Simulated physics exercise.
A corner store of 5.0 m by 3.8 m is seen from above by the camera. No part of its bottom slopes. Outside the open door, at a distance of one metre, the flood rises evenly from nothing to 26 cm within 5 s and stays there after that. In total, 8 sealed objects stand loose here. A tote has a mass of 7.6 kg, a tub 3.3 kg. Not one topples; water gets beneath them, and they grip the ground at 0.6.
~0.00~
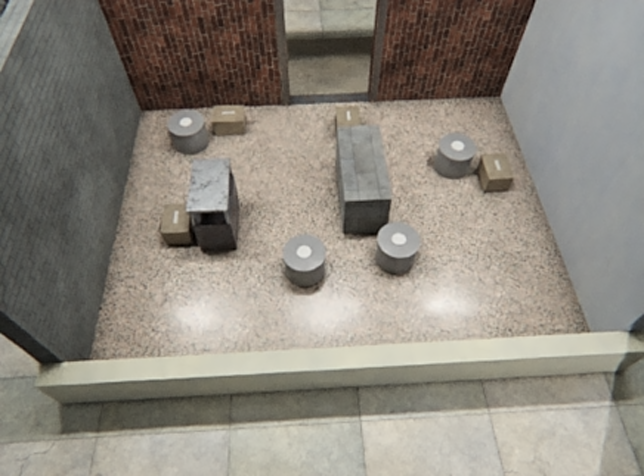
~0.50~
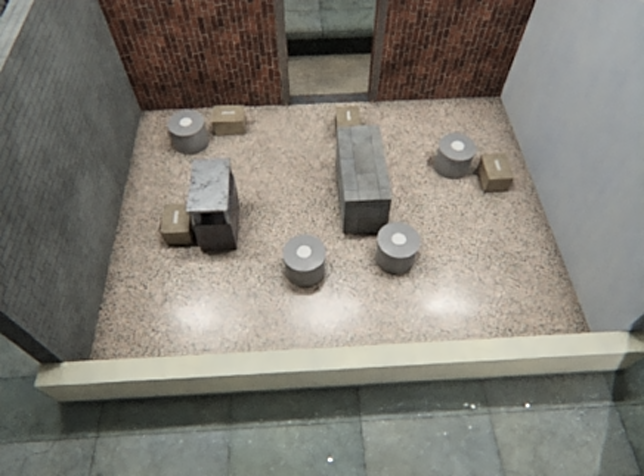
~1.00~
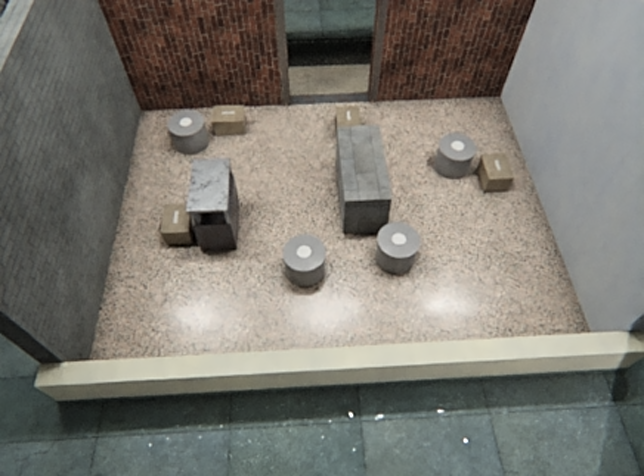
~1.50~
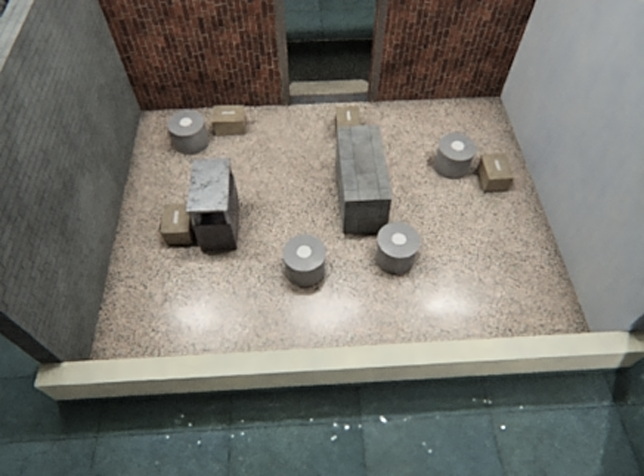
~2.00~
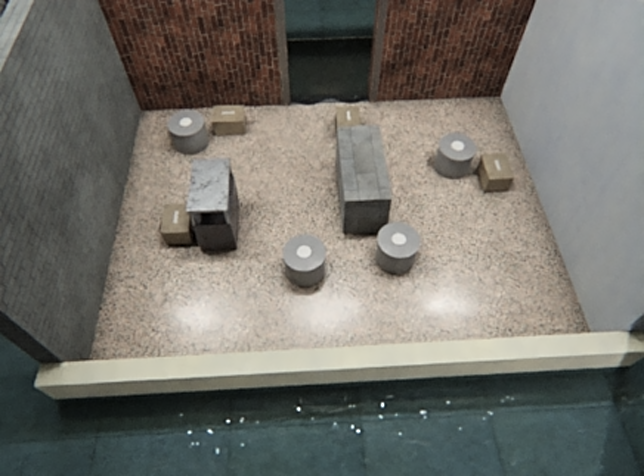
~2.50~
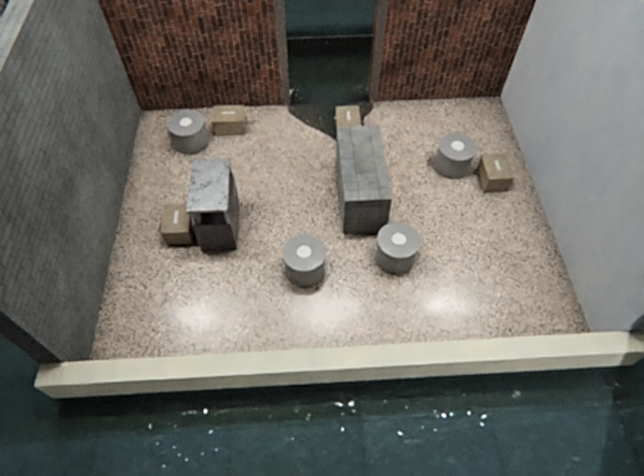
Water darkens the pale paving outside a small brick-and-grey-walled room seen from above, deepening to murky teal with white flecks drifting on it. It covers the strip beyond the back doorway, then spreads through the opening in a small dark patch, while the drums, boxes and grey blocks stay still.
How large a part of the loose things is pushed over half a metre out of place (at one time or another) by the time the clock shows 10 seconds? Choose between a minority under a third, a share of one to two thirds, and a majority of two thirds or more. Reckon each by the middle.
A share of one to two thirds.
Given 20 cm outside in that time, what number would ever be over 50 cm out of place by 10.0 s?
The count would be 3.
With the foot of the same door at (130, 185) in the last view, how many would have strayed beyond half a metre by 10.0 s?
Count: 7.
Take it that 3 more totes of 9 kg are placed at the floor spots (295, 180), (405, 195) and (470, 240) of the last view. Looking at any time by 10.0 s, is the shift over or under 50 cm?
Order as given - above the limit, inside the limit, inside the limit.
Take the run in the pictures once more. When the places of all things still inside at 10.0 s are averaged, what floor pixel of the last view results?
The centre sits near (348, 221).
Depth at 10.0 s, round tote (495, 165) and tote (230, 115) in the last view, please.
About 12 and 3 cm.
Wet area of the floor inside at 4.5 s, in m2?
Roughly 6.5 m2.
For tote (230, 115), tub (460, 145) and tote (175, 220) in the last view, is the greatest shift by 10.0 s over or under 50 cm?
Result, in order: Stayed within / exceeded / stayed within.
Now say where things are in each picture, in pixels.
In the first picture, a tote at (176, 218) rests on the ground; a tub at (458, 146), on the bottom; water covers 0.0 m2; 0 of 8 have shifted.
In the second picture, a tote at (176, 218), on the bottom; a tub at (458, 146), on the bottom; water covers 0.0 m2; 0 of 8 have shifted.
In the third picture, a tote at (176, 218) rests on the ground; a tub at (458, 146), on the bottom; 0.0 m2 under water; 0 of 8 have shifted.
In the fourth picture, a tote at (176, 218) rests on the ground; a tub at (458, 146), on the bottom; water covers 0.0 m2; 0 of 8 have shifted.
In the fifth picture, a tote at (176, 218) rests on the ground; a tub at (458, 146) rests on the ground; 0.0 m2 under water; 0 of 8 have shifted.
In the sixth picture, a tote at (176, 218) rests on the ground; a tub at (458, 146), on the bottom; water covers 0.4 m2; 0 of 8 have shifted.
After 3.5 s 0 of 8 are over 50 cm from their spots; 0 afloat.
After 4.5 s 0 of 8 are over 50 cm from their spots; 0 afloat.
After 7.0 s 3 of 8 are over 50 cm from their spots; 3 afloat.
After 10.0 s 4 of 8 are over 50 cm from their spots, and 4 have been at some point; 7 afloat.
